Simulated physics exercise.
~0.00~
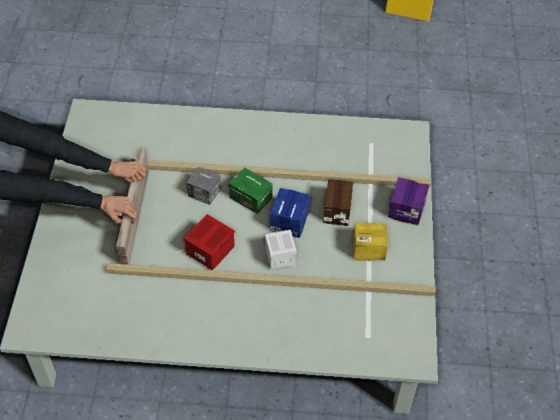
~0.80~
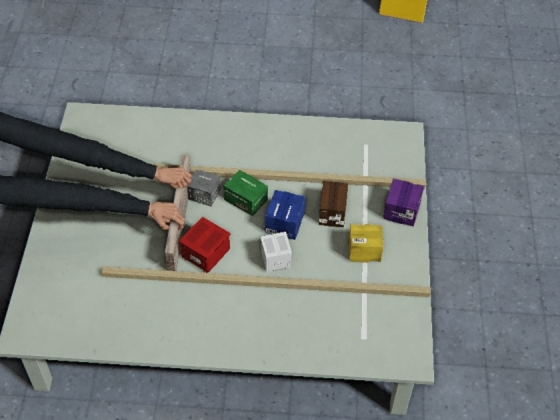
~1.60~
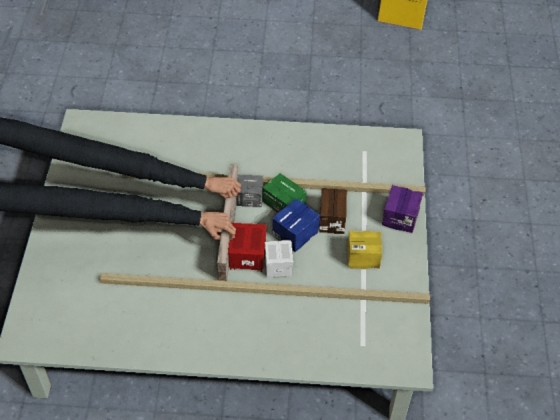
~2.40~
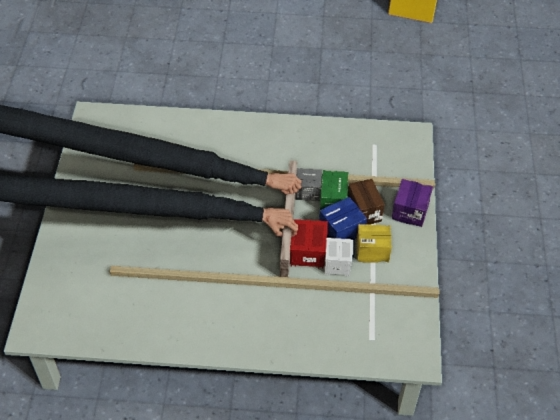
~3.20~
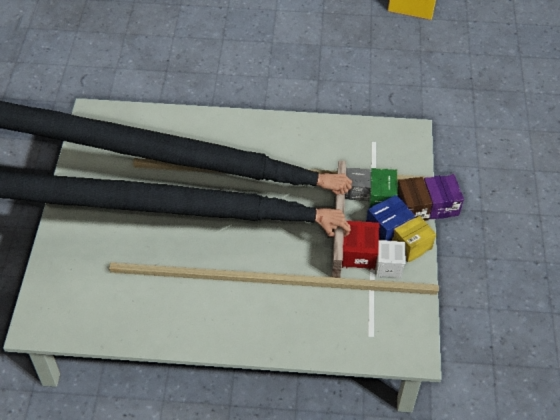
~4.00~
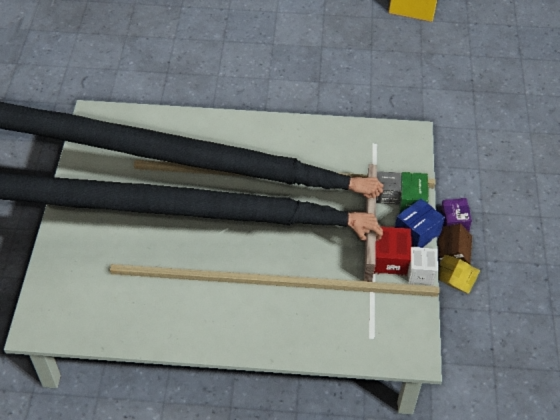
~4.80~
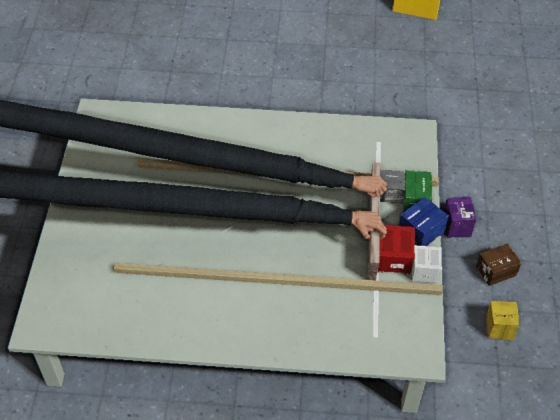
On a pale table above a grey tiled floor, seen from high above by a slightly swaying camera, small boxes sit scattered between two wooden rails. Two dark-sleeved arms hold an upright plank at the left, while a white strip of tape crosses the table near its right edge. The hands push the plank right, gathering the grey, red, green, white and blue boxes, then pressing them into the brown, yellow and purple ones. The plank stops around the tape as the brown and yellow boxes drop to the floor and the purple one is beyond the edge.
